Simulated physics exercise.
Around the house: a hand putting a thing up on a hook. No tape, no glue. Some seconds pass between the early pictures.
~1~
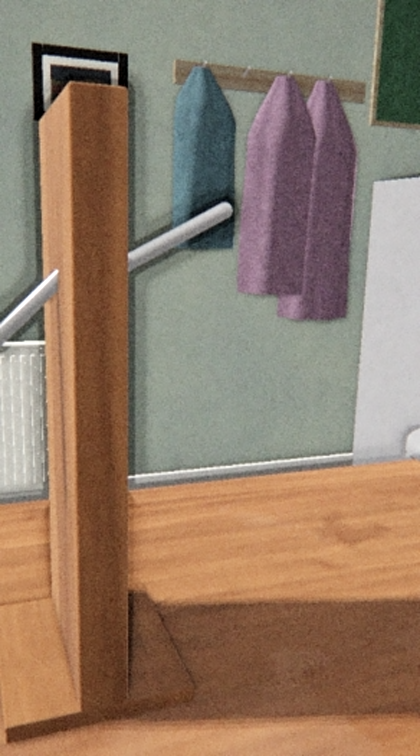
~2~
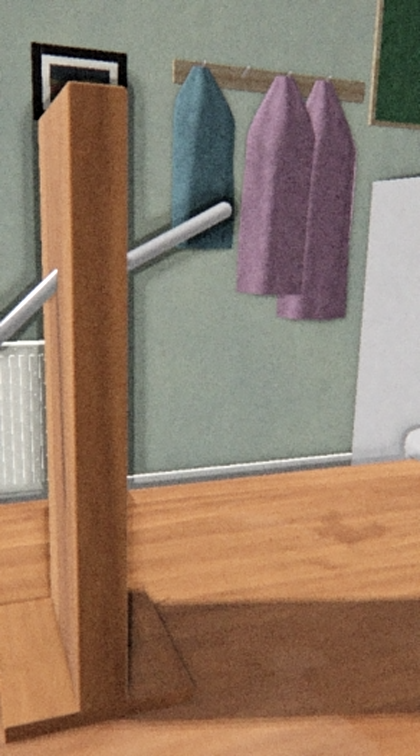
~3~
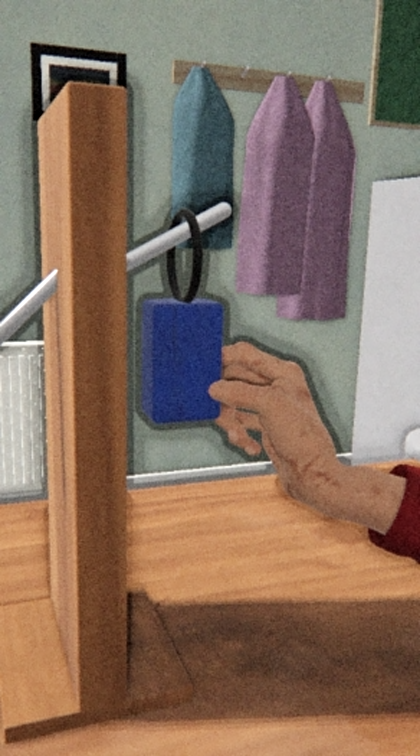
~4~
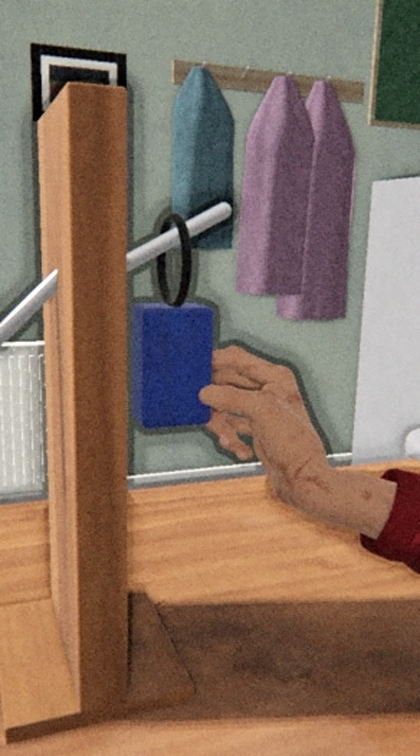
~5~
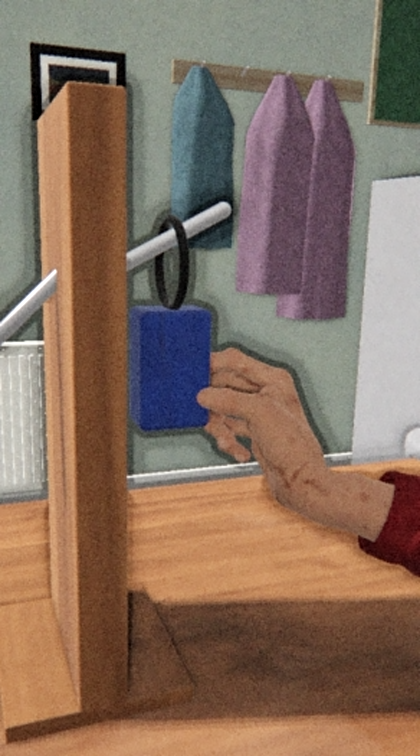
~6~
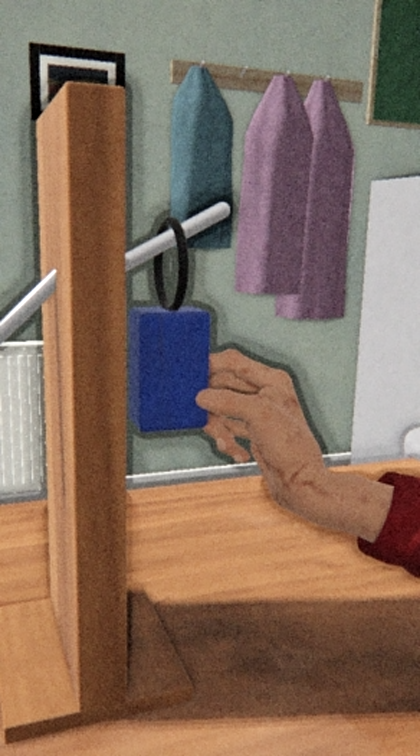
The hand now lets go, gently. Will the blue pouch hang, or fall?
Outcome: The blue pouch remains hooked.
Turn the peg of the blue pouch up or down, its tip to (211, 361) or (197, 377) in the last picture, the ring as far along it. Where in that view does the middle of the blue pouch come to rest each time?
Near (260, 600) and (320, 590).
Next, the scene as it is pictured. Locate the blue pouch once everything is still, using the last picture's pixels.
Its middle is close to (144, 351).
Then, 0.12 s past the last view, blue pouch leaning 12° off how it started near (158, 341).
Then, 0.18 s past the last view, blue pouch leaning 17° off how it started near (144, 350).
Finally, the blue pouch stays on its peg, near (144, 350).
